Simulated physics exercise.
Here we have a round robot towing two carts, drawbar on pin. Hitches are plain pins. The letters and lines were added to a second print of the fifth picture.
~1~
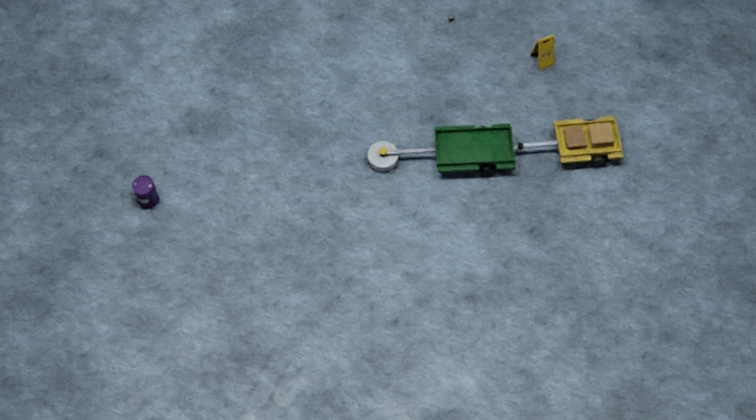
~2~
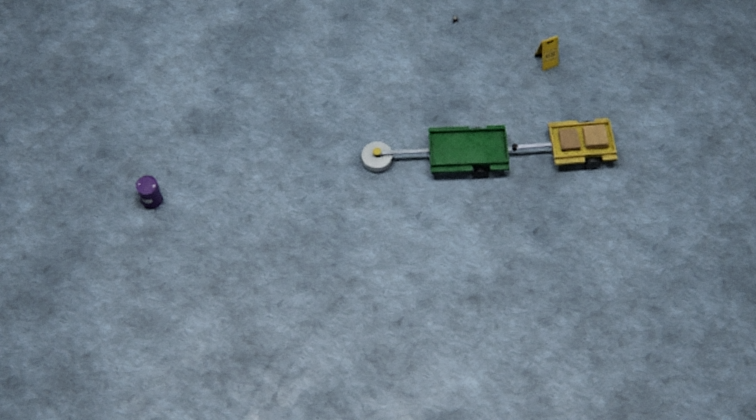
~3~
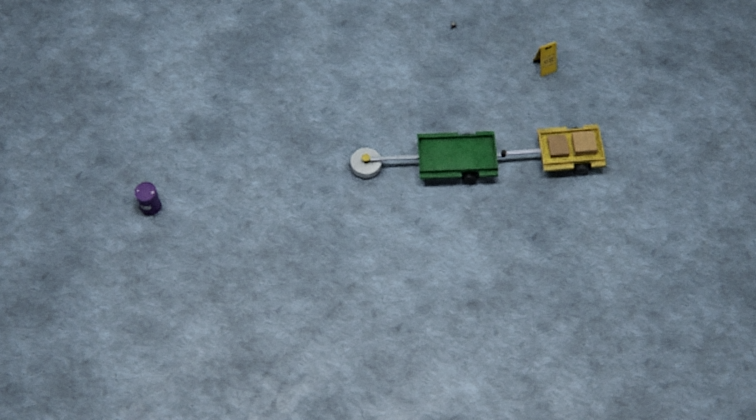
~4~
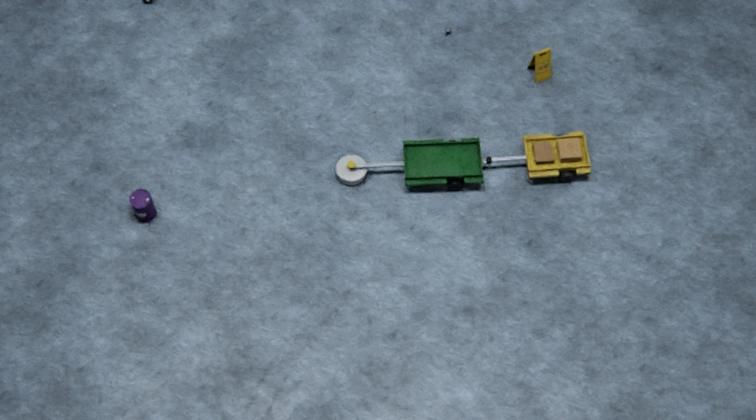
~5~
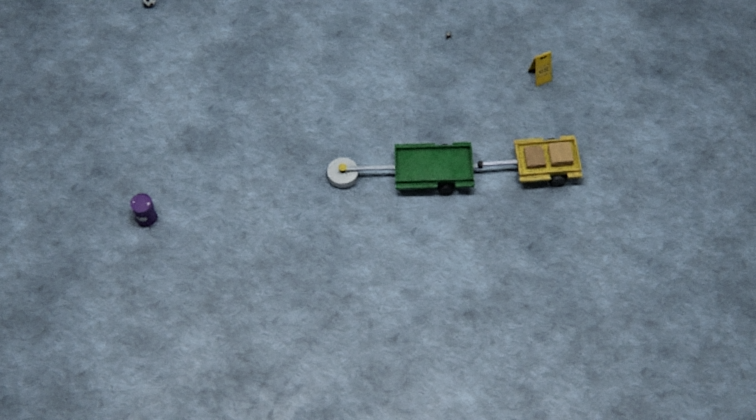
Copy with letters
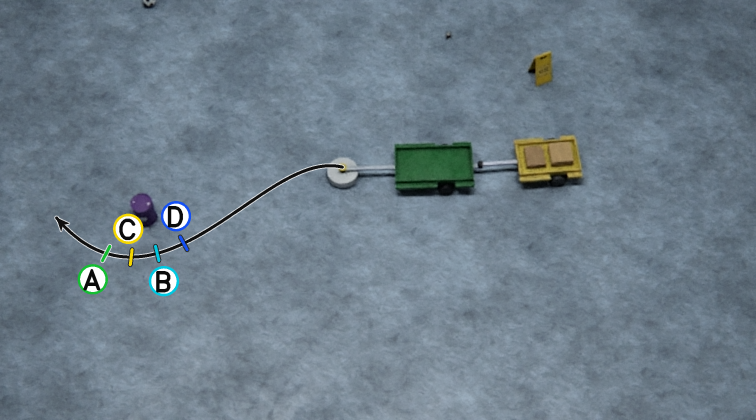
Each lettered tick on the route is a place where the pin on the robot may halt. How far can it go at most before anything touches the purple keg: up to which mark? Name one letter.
It can go as far as A.
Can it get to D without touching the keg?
Yes.
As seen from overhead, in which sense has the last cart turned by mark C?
Anticlockwise.
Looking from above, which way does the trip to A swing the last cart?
Anticlockwise.
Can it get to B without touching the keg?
Yes.
On the marked copy, A at (106, 253); B at (157, 253); C at (131, 257); D at (184, 243); the route from (342, 167) via (200, 235) to (56, 218).
With A. Early on, robot (261, 200), last cart (462, 162).
Further on, robot (185, 248), last cart (379, 172).
At the end, robot (108, 258), last cart (310, 195); nothing has been touched.
As for the rest, B is safe but short; C is safe but short; D is safe but short.
